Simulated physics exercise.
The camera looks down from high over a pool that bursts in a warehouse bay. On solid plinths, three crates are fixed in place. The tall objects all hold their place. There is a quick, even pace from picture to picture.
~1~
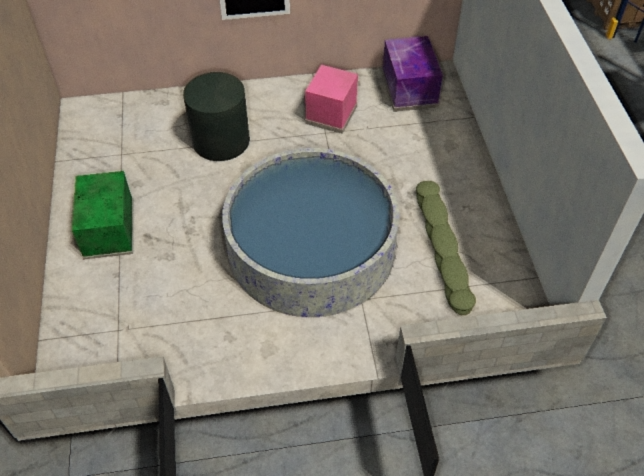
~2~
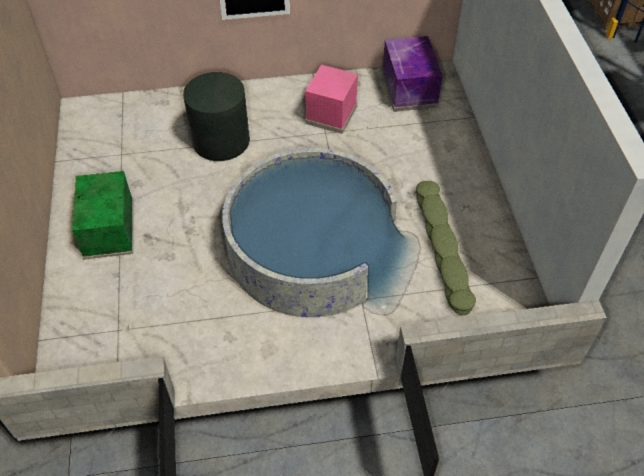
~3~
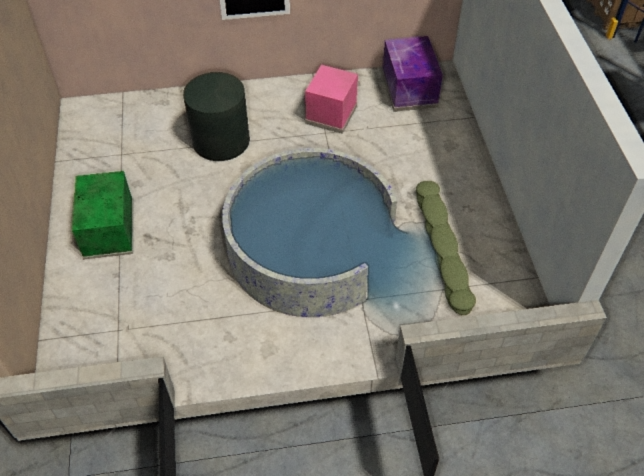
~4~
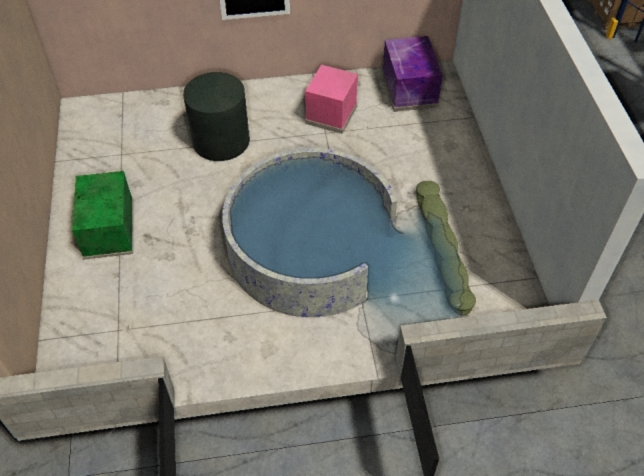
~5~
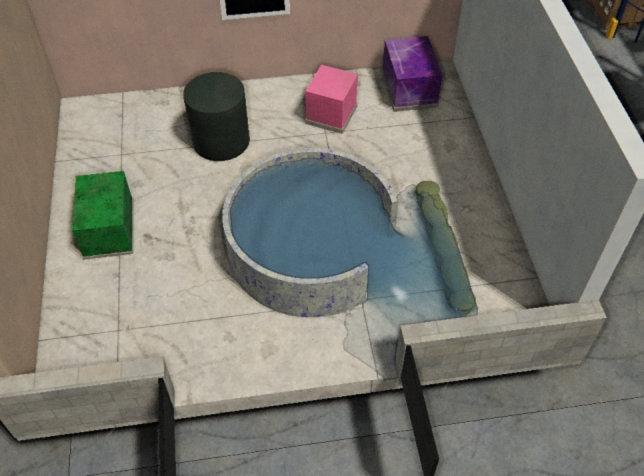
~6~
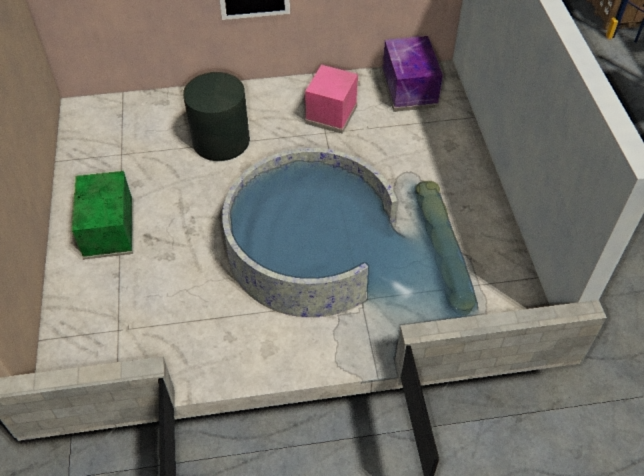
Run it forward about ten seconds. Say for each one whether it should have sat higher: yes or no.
Green crate - yes; pink crate - yes; purple crate - yes.
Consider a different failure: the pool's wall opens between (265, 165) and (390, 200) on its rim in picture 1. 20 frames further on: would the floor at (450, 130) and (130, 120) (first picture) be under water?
I'd expect the first point to be reached and the second point to be reached.
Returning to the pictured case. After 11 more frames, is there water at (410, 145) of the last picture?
I'd expect that place to be drenched.
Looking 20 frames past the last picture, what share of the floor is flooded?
55 %, roughly.
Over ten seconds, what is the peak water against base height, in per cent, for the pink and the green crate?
240 and 170 per cent, roughly.
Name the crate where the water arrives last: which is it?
Pick: The green one.
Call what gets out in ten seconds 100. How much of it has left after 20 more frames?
Near 25 in a hundred.
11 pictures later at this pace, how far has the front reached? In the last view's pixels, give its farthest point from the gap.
Farthest reach: About (363, 84).
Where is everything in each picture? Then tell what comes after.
In the first picture, still water in the round pool at (311, 215).
In the second picture, water pours out at (386, 260) and has run to (409, 238).
In the third picture, the front is at a hidden place, out from the gap at (386, 262).
In the fourth picture, the front is at a hidden place, out from the gap at (386, 262).
In the fifth picture, water pours out at (386, 262) and has run to a hidden place.
In the sixth picture, the front is at a hidden place, out from the gap at (386, 262).
A moment on, water covers 25 % of the floor; the green crate not reached, the pink crate water round its plinth, the purple crate not reached.
Next, water covers 35 % of the floor; the green crate not reached, the pink crate water round its plinth, the purple crate water round its plinth.
Then, water covers 55 % of the floor; the green crate not reached, the pink crate water round its plinth, the purple crate water round its plinth.
Later, water covers 80 % of the floor; the green crate water round its plinth, the pink crate water round its plinth, the purple crate water round its plinth.
In the end, water covers 95 % of the floor; the green crate was topped, the pink crate was topped, the purple crate was topped.
